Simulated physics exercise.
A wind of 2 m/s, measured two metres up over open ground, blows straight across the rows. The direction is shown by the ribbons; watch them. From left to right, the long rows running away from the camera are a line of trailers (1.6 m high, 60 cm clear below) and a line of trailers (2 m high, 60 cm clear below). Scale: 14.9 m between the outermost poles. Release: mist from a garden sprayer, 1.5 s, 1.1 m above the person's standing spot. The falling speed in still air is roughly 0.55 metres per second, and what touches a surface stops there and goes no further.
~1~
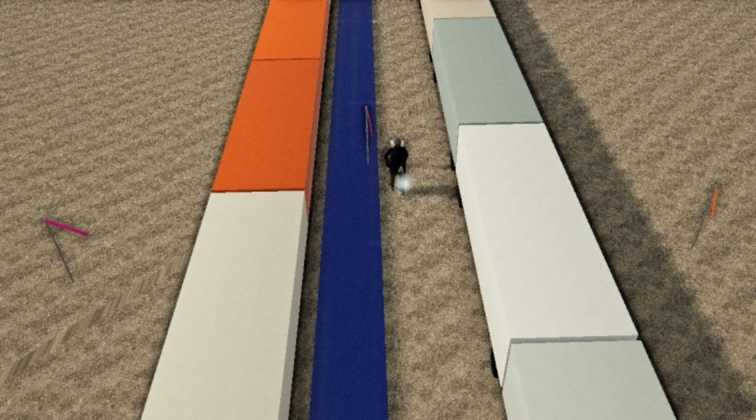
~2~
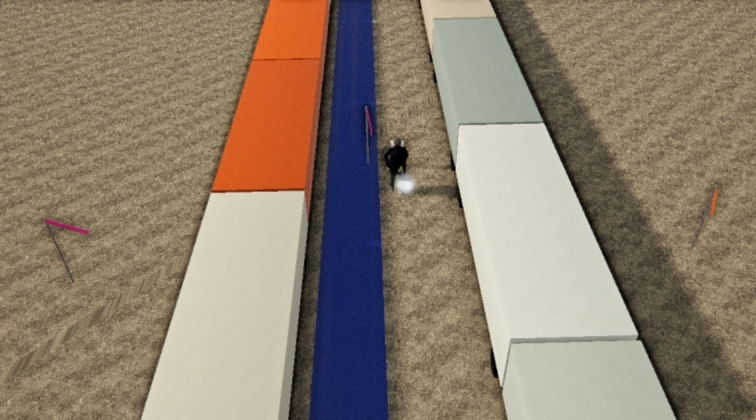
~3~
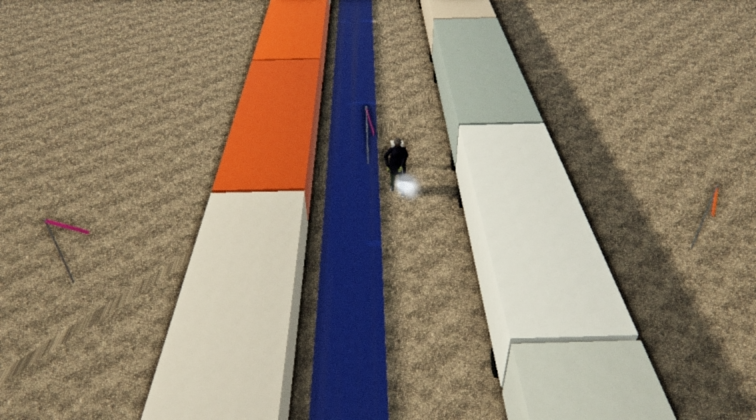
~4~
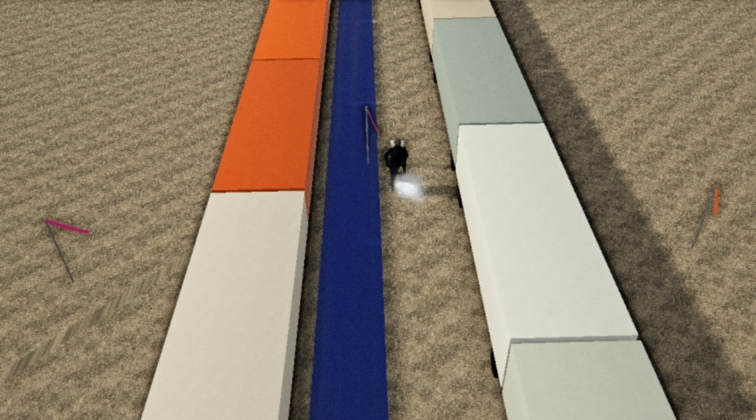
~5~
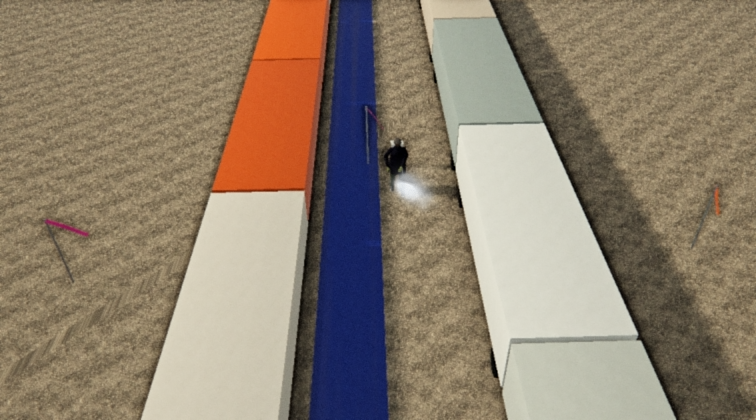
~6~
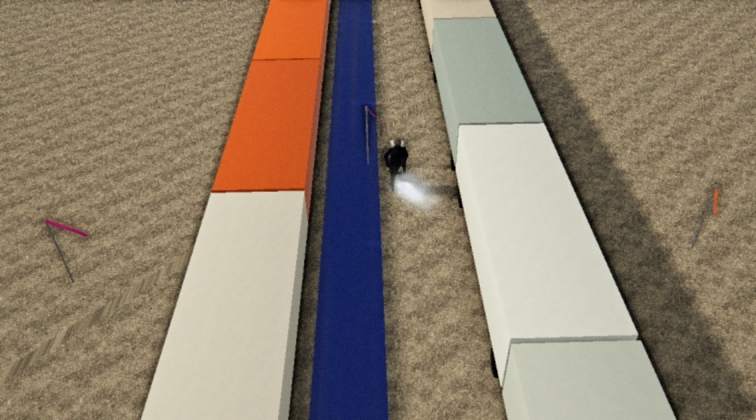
A bare, furrowed stretch of brown ground is seen from above, looking along two long rows of trailers. Orange and white trailers stand on the left beside a deep blue strip, pale grey-green and white ones on the right, with a small dark figure between and thin ribboned poles around. White mist spreads rightward from beside the figure, the ribbons flutter slightly, and the camera stays still.
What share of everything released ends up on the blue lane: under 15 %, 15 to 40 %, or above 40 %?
On the blue lane: Less than 15 %.
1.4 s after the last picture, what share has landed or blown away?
Roughly 25 in a hundred.
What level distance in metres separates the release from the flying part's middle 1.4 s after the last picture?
My estimate would be some 0.5 metres.
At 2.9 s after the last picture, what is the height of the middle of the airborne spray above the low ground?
Middle height: Approx. 0.4 m.
Then, 1.4 s after the last picture, 0 % lies on the blue lane; 27 % has touched down or left; the middle of what still flies is 0.5 m above the low ground, near (432, 200).
Then, 2.9 s after the last picture, 0 % lies on the blue lane; 85 % has touched down or left; the middle of what still flies is 0.4 m above the low ground, near (450, 202).
Then, 6.9 s after the last picture, 0 % lies on the blue lane; 99 % has touched down or left.
Then, 18.9 s after the last picture, 0 % lies on the blue lane; 100 % has touched down or left.
Then, 43.9 s after the last picture, 0 % lies on the blue lane; 100 % has touched down or left.
